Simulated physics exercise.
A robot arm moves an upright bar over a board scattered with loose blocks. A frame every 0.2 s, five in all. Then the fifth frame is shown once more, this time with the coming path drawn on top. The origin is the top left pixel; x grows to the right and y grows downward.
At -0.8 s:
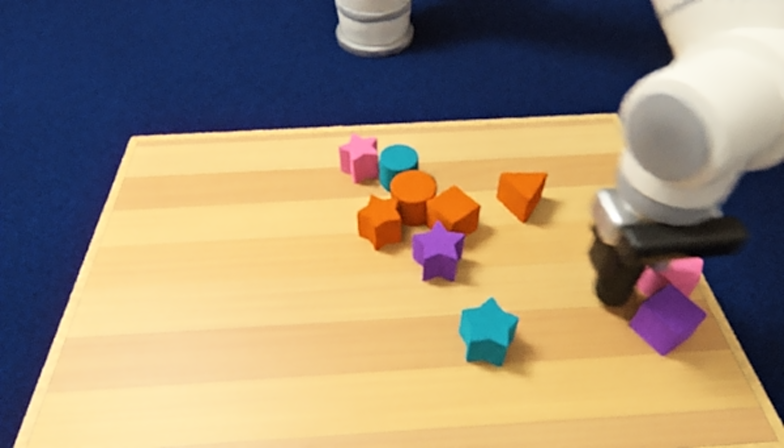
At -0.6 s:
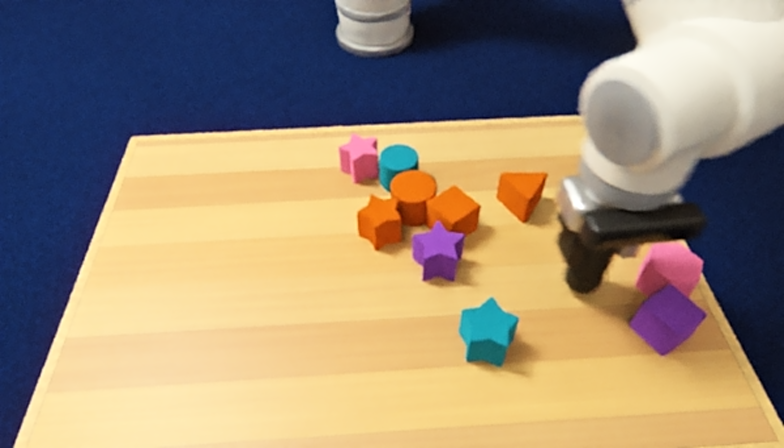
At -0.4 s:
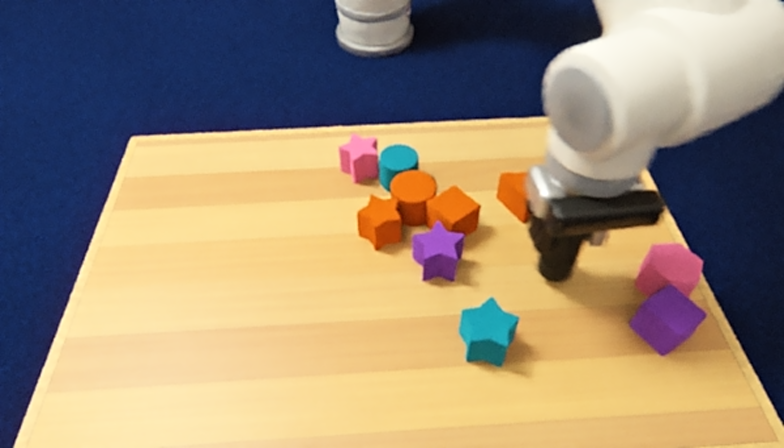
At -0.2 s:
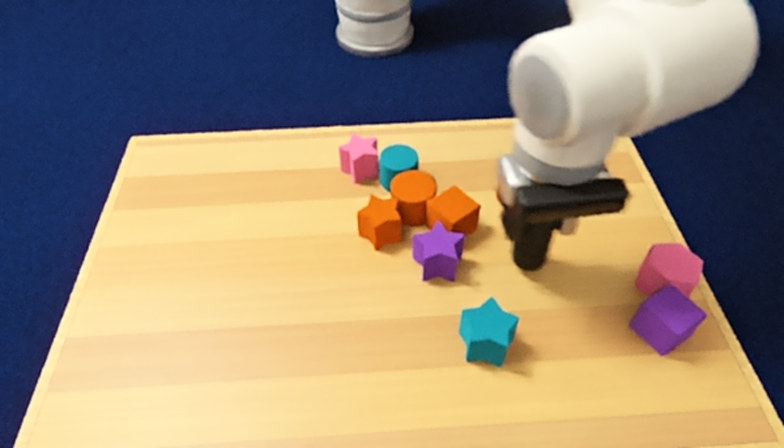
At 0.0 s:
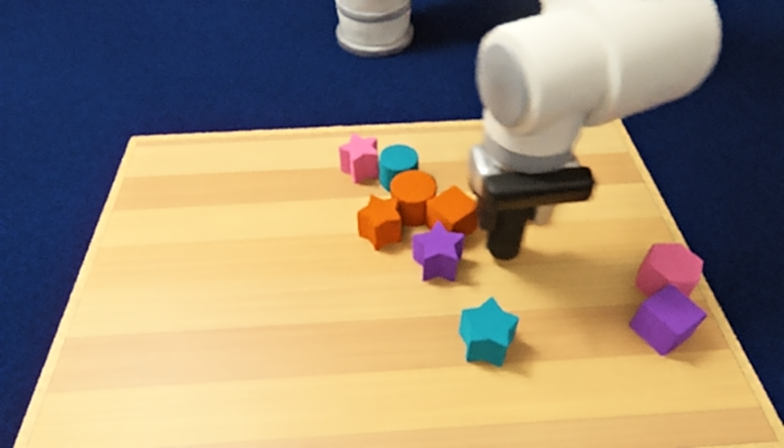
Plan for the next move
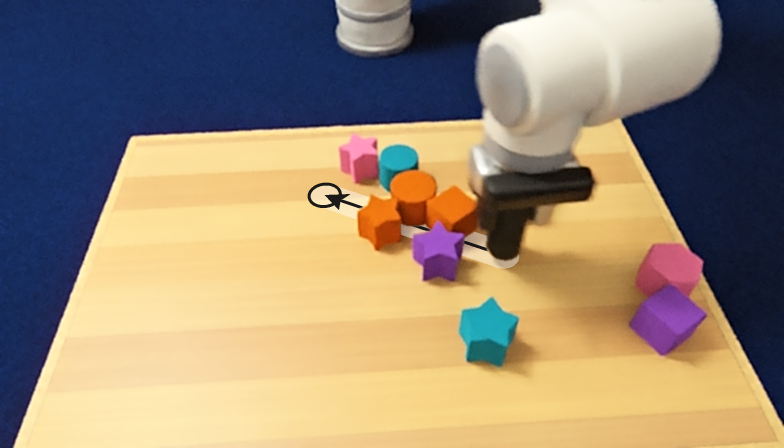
On a light wooden board against dark blue, a white robot arm holds a dark upright bar at the right, beside a pink block and a purple one. The arm glides steadily left and slightly away, passing in front of the orange triangle and nearing the clustered blocks, while every block stays still.
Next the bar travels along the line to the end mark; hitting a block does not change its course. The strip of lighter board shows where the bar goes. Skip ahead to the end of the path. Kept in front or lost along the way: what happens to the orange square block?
The bar still drives it.
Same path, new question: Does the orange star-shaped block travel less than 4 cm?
I expect so.
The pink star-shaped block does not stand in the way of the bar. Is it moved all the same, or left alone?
That block ends up displaced.
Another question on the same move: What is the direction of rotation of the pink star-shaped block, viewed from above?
Answer: Clockwise.
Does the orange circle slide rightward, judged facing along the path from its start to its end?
I'd say yes.
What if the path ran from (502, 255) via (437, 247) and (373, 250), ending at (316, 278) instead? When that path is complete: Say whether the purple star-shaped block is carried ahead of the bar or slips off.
At the end of the path, the bar has already lost the purple star-shaped block, which lies beside or behind it.
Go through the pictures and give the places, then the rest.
Bar tip (611, 292); block tops, pink star-shaped block (360, 145); orange star-shaped block (380, 210); orange circle (414, 185); orange square block (454, 203), in the first picture.
Bar (581, 280); blocks unchanged, in the second picture.
Bar (554, 269); blocks unchanged, in the third picture.
Bar (528, 258); blocks unchanged, in the fourth picture.
Bar (503, 248); pink star-shaped block (360, 145); orange star-shaped block (380, 210); orange circle (414, 185); orange square block (454, 203), in the fifth picture.
Path on the board, in a line from (502, 255) to (325, 195).
On the path given first. One third of the way, bar (439, 227); orange star-shaped block (373, 209), turned 25° anticlockwise; orange circle (377, 174); orange square block (410, 193), turned 15° anticlockwise.
Two thirds of the way, bar (380, 207); pink star-shaped block (348, 131), turned 50° clockwise; orange star-shaped block (353, 210), turned 95° anticlockwise; orange circle (328, 152); orange square block (353, 173).
At the end, bar (324, 188); pink star-shaped block (347, 129), turned 70° clockwise; orange star-shaped block (347, 209), turned 125° anticlockwise; orange circle (295, 127); orange square block (304, 151), turned 15° clockwise.
